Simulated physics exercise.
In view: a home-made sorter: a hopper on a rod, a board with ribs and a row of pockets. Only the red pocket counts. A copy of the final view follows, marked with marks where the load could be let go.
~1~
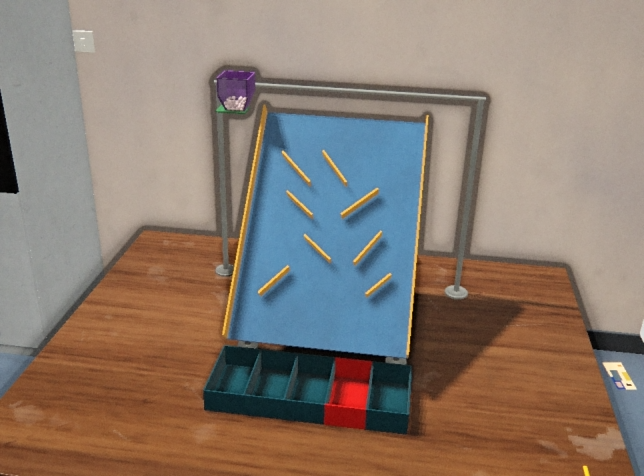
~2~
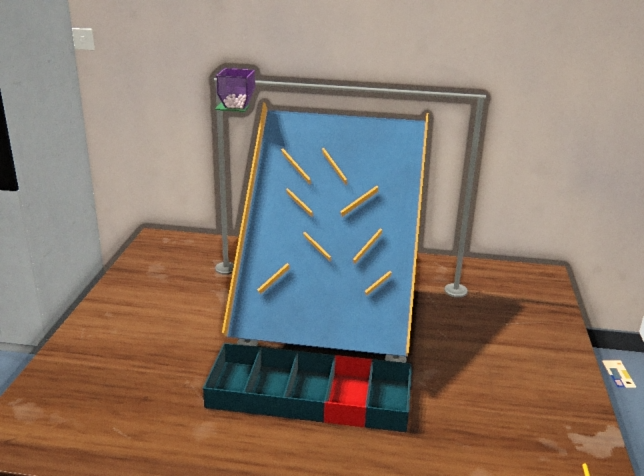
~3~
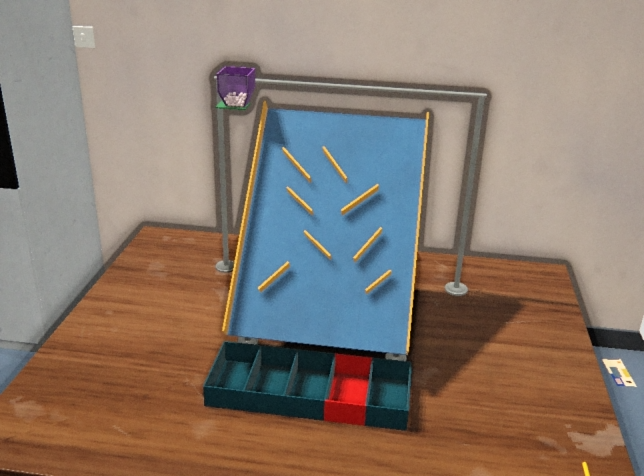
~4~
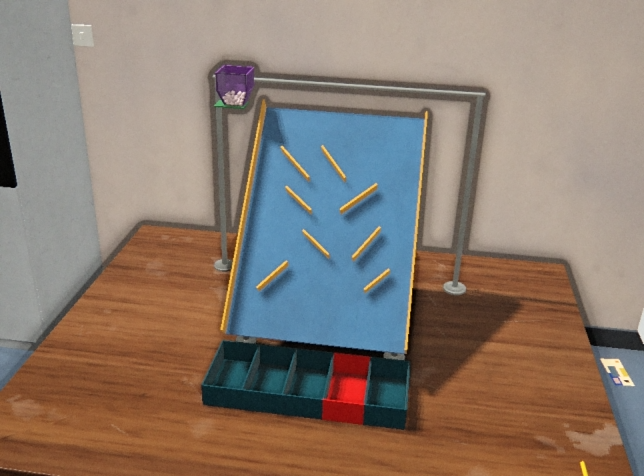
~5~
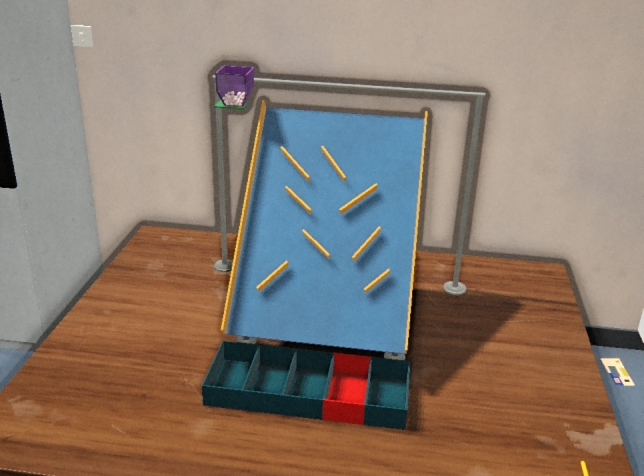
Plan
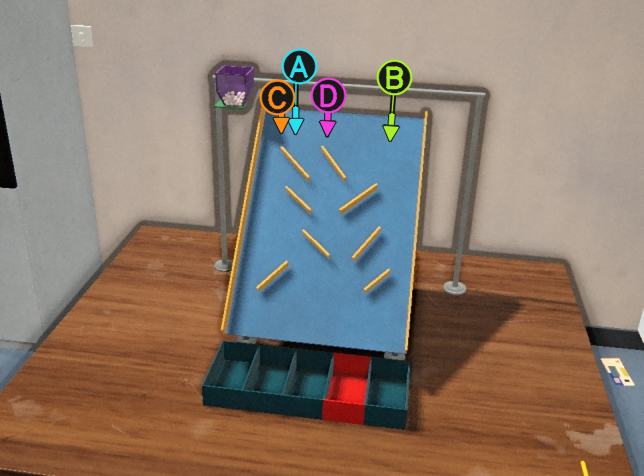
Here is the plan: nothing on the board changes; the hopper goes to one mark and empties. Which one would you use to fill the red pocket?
D works best here.
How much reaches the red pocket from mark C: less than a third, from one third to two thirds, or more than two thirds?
Mark C gives less than a third.
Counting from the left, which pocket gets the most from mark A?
The fourth from the left.
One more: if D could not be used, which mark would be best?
That would be A.
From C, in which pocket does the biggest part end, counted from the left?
The first.
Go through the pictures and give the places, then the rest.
Hopper at (237, 102), sugar pearls, door shut, in the first frame.
Ribs (282, 149) to (309, 179), (323, 148) to (346, 180), (287, 189) to (312, 212), in the second frame.
Ribs (342, 210) to (378, 185), (304, 231) to (330, 255), (354, 258) to (381, 228), in the third frame.
Ribs (257, 288) to (287, 261), (364, 289) to (389, 269), in the fourth frame.
Red pocket at (344, 411), number 4 of 5 from the left, in the fifth frame.
On the marked copy, mark A meets the board at (295, 128); mark B meets the board at (390, 135); mark C meets the board at (281, 127); mark D meets the board at (327, 130).
With A, about half in the red pocket, about a third in other pockets, a small part outside the box.
With B, about a third in the red pocket, about two thirds in other pockets, a stray few outside the box.
With C, about a quarter in the red pocket, about two thirds in other pockets, a small part outside the box.
With D, about two thirds in the red pocket, about a quarter in other pockets, a small part outside the box.
